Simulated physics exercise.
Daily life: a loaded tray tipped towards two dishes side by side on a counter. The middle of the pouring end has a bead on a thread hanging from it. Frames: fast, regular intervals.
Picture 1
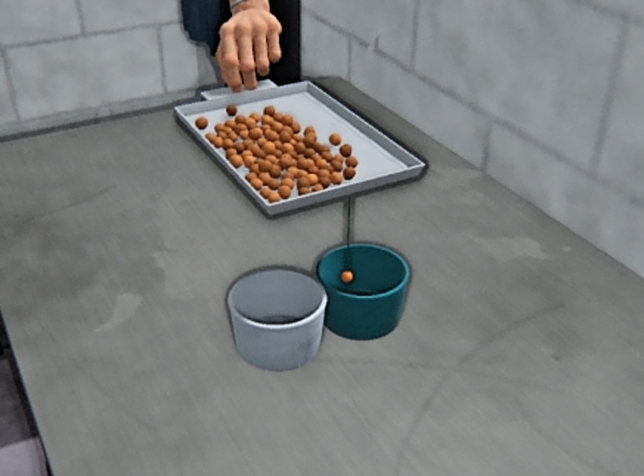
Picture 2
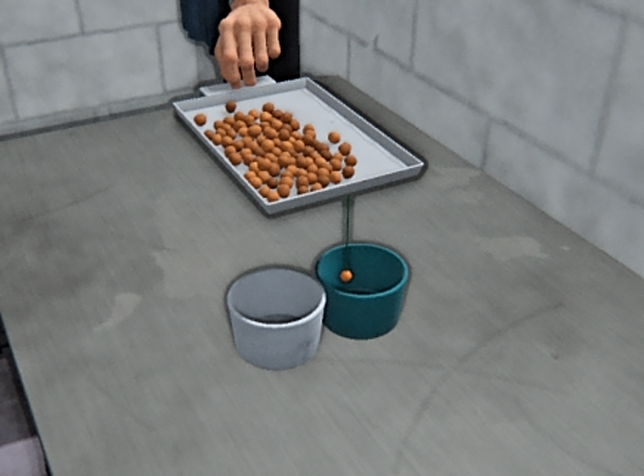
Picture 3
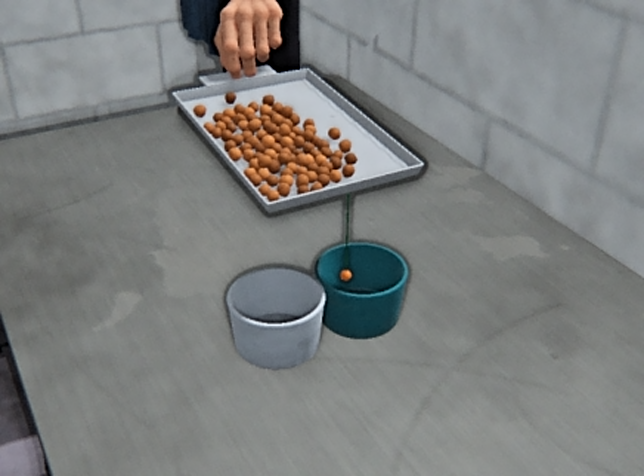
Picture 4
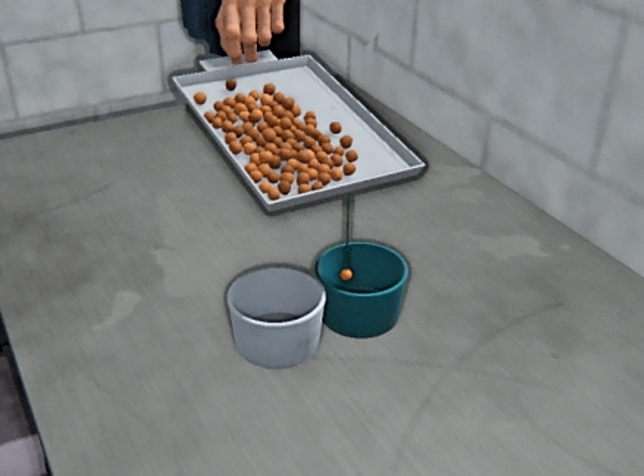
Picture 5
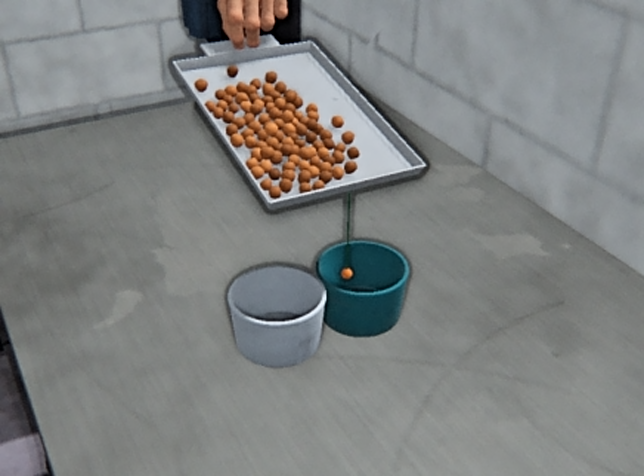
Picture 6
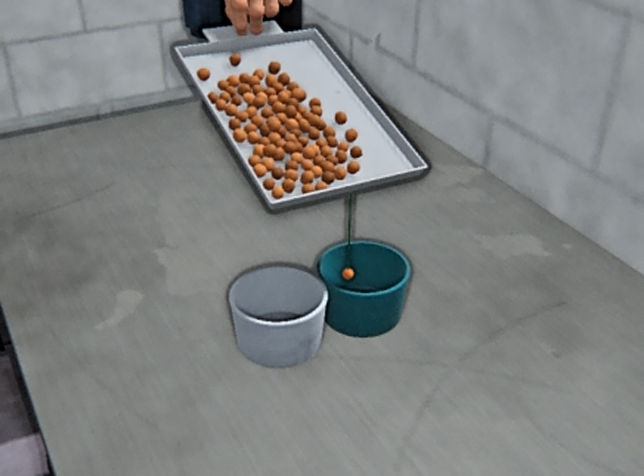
On a grey counter beside a block wall, a hand raises the far end of a metal tray of hazelnuts, gradually tilting it towards a grey dish and a teal dish, while a bead hangs almost still on a thread.
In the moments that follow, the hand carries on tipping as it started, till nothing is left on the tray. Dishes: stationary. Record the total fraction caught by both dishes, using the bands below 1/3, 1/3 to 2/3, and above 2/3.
Total caught: Below 1/3.
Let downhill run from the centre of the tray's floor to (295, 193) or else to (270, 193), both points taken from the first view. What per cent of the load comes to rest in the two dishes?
30 per cent, then 60 per cent.
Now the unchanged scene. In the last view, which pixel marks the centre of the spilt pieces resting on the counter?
Estimated middle: Around (401, 376).
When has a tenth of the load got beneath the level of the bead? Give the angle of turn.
Around 100°, give or take.
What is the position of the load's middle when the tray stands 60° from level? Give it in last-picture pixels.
Its middle sits at about pixel (338, 147).
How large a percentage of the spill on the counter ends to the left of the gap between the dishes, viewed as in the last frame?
About 20 per cent.
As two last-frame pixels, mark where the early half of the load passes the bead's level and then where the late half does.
The opening part goes through (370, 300); what follows goes through (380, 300).
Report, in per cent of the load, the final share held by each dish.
Per cent held at the end: Left dish 0, right dish 0.
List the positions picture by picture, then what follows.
The first picture shows corners of the pouring end at (270, 203) and (419, 164), level; middle of the load at (276, 156), hazelnuts; left dish at (299, 342); right dish at (385, 313); bead on its thread at (347, 277).
The second picture shows corners of the pouring end at (269, 202) and (418, 163), level; middle of the load at (275, 153).
The third picture shows corners of the pouring end at (270, 201) and (418, 163), tipped barely, level across its low end; middle of the load at (275, 149).
The fourth picture shows corners of the pouring end at (270, 200) and (419, 164), tipped a little, level across its low end; middle of the load at (276, 143).
The fifth picture shows corners of the pouring end at (272, 199) and (420, 164), tipped a little, level across its low end; middle of the load at (278, 136).
The sixth picture shows corners of the pouring end at (274, 199) and (422, 165), tipped clearly, level across its low end; middle of the load at (280, 132); left dish at (300, 339); right dish at (386, 310).
Soon, tray tipped steeply; nearly all on the tray; a stray few outside both; a small part in the air.
A while on, tray tipped right over; most on the tray; a small part outside both; a small part in the air.
Towards the end, tray tipped past a quarter turn; all outside both.
Finally, tray tipped past a quarter turn; none in the left dish; none in the right dish; all outside both.
